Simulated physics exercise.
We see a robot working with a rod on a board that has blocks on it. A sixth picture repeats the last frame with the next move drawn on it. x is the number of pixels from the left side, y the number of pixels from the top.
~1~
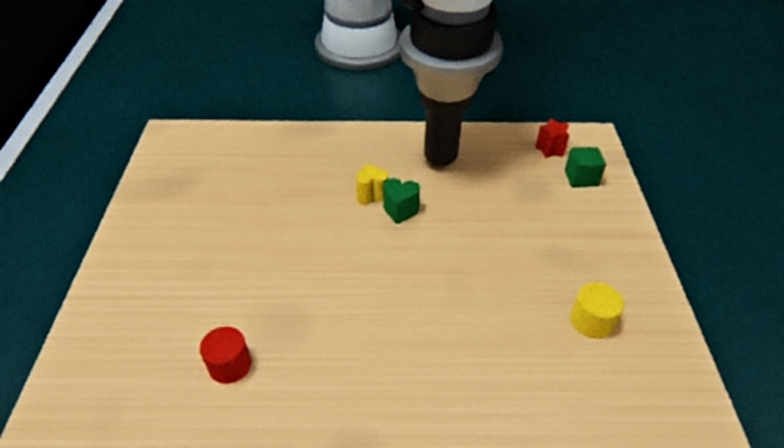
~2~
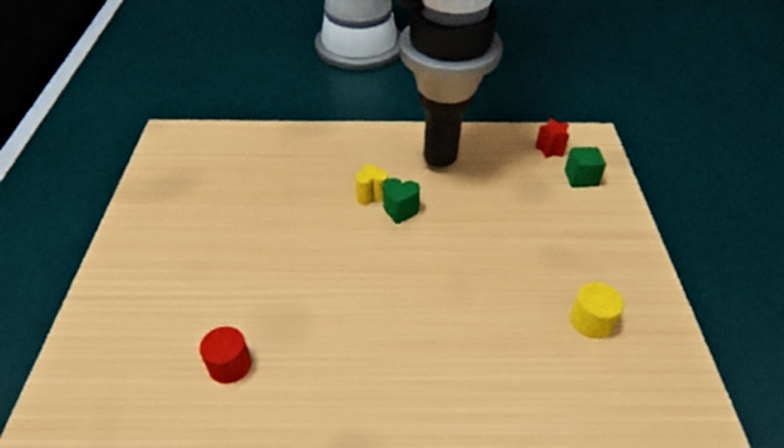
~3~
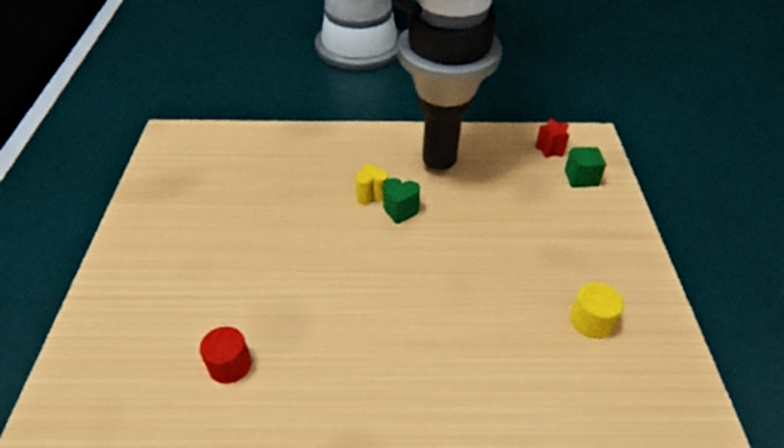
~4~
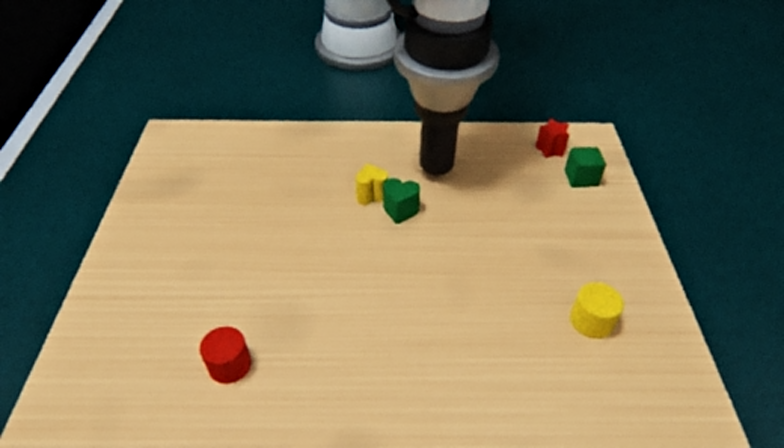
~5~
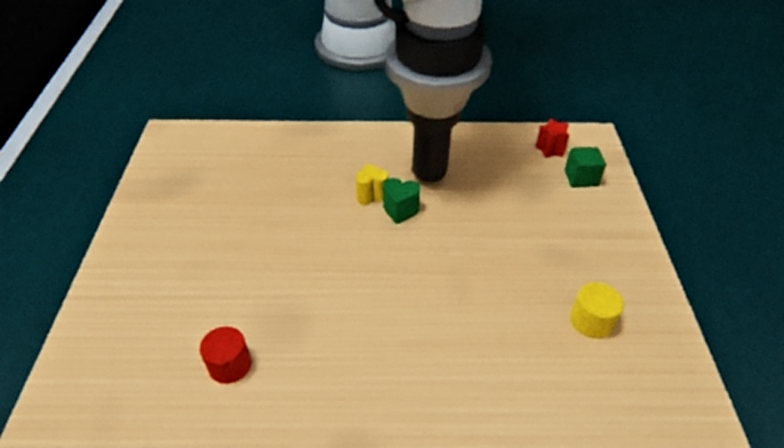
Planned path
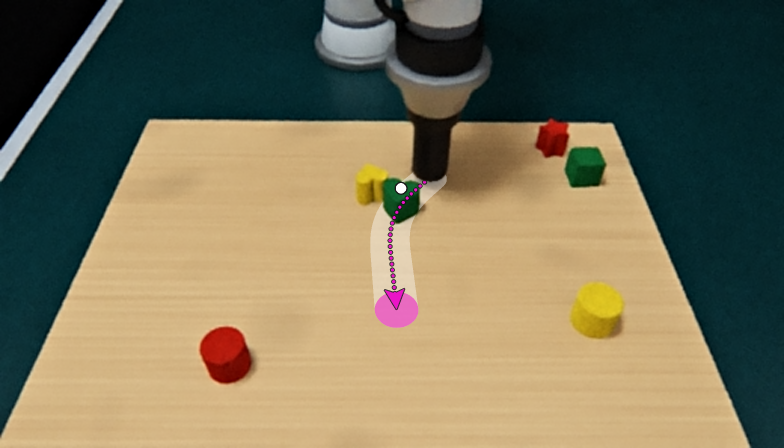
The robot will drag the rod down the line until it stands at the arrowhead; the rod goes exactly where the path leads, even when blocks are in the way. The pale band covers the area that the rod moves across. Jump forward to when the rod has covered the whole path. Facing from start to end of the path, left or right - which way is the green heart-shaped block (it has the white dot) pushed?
Answer: Rightward.
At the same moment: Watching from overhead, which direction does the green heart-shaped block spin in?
Clockwise from above.
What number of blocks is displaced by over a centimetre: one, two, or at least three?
Looking at the path, I think only one of the blocks ends up more than 1 cm away.
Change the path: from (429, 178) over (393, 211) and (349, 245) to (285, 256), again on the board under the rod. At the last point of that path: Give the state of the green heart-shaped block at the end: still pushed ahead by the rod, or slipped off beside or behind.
I'd say it has come free.
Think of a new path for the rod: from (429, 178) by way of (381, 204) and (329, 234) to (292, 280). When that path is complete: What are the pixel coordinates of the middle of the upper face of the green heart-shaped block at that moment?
Located at (386, 207).
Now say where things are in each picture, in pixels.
Rod's lower end (441, 155); yellow heart-shaped block (371, 173); green heart-shaped block (401, 188), in the first frame.
Rod (440, 156); blocks still, in the second frame.
Rod (439, 160); blocks still, in the third frame.
Rod (436, 165); blocks still, in the fourth frame.
Rod (430, 171); yellow heart-shaped block (371, 173); green heart-shaped block (401, 188), in the fifth frame.
Drawn move, from (429, 178) via (397, 211) and (391, 256), ending at (397, 309); the dot is on the green heart-shaped block.
The first path, step by step. One third of the way, rod (397, 204); yellow heart-shaped block (367, 175), turned 20° clockwise; green heart-shaped block (383, 209), turned 15° clockwise.
Two thirds of the way, rod (391, 250); yellow heart-shaped block (367, 175), turned 20° clockwise; green heart-shaped block (369, 255), turned 25° clockwise.
At the end, rod (397, 302); yellow heart-shaped block (367, 175), turned 20° clockwise; green heart-shaped block (359, 278), turned 80° clockwise.
